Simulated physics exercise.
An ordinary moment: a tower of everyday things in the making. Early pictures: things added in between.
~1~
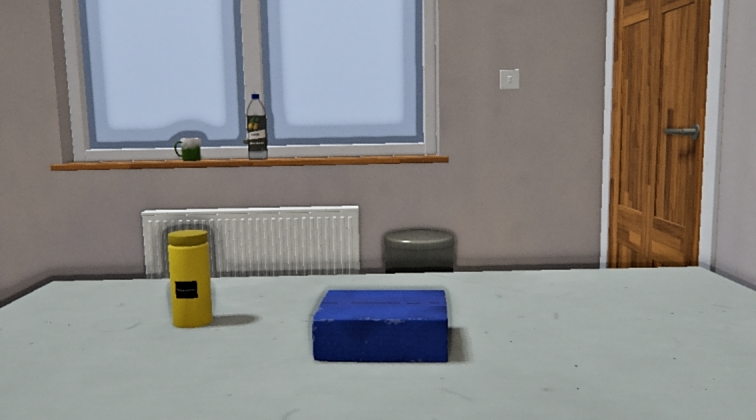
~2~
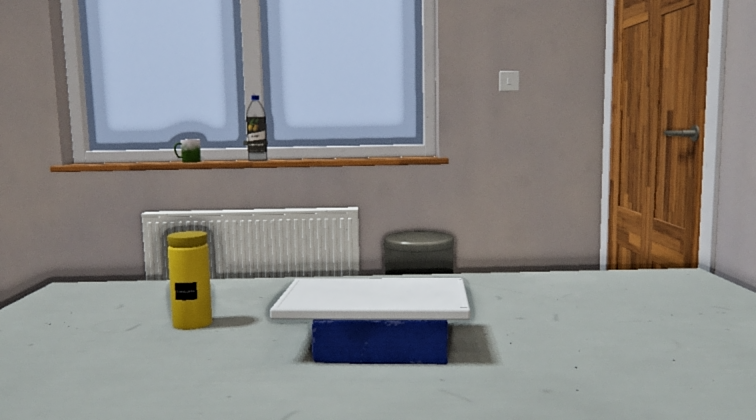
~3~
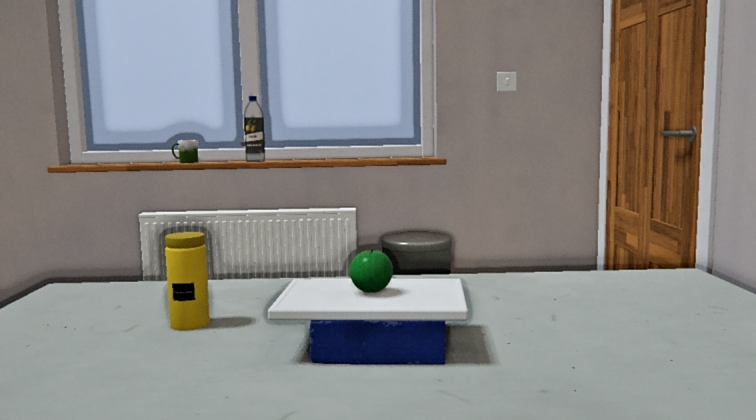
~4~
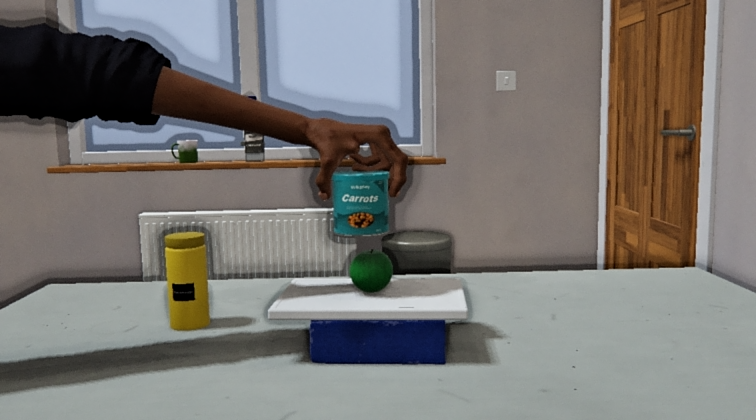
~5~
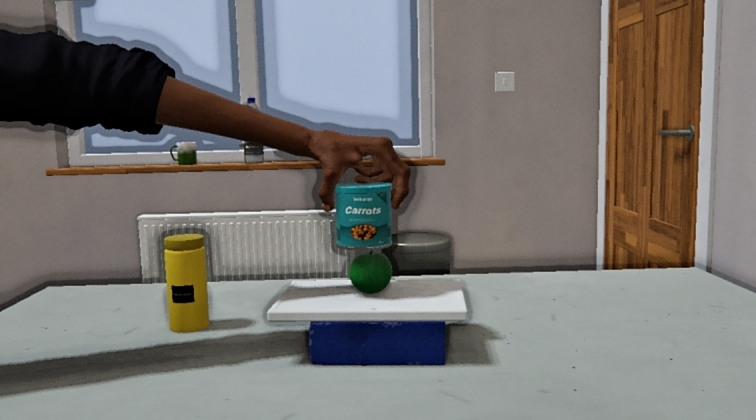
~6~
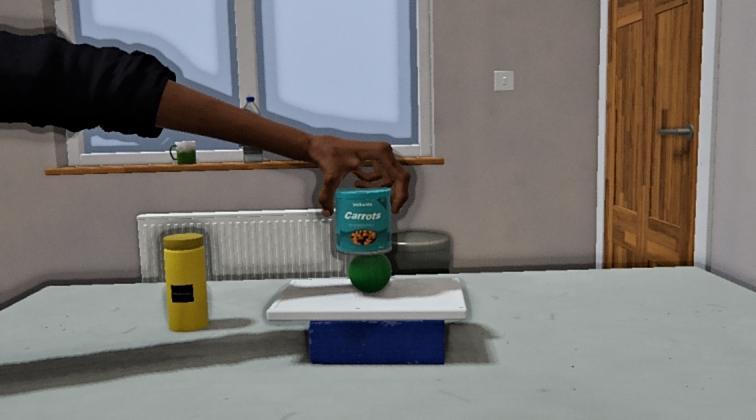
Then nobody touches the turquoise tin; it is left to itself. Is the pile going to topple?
Some of it tumbles.
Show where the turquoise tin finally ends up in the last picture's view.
Around (188, 319).
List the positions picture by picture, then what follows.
The last thing is not in view yet, in the first frame.
The last thing is not in view yet; blue box (383, 325), in the second frame.
The last thing is not in view yet; green apple (371, 271), in the third frame.
Still above its spot; turquoise tin (361, 203); blue box (381, 325), in the fourth frame.
Still above its spot; turquoise tin (364, 215); green apple (371, 272), in the fifth frame.
Set down, still held; turquoise tin (363, 220); blue box (380, 326), in the sixth frame.
Then, 0.50 s on from there, turquoise tin now fallen.
Then, 0.80 s on from there, white tray turned 34° from how it was put; blue box turned 34° from how it was put; green apple shifted about its own width.
Then, 1.00 s on from there, white tray turned 37° from how it was put; blue box turned 37° from how it was put; green apple shifted well along.
Then, 1.30 s on from there, green apple now fallen; white tray turned 21° from how it was put.
In the end, fallen, turquoise tin and green apple; toppled in the pile, white tray; the other 2 unmoved. At the end, from the last picture's camera, turquoise tin near (188, 319). The pile loses its balance.
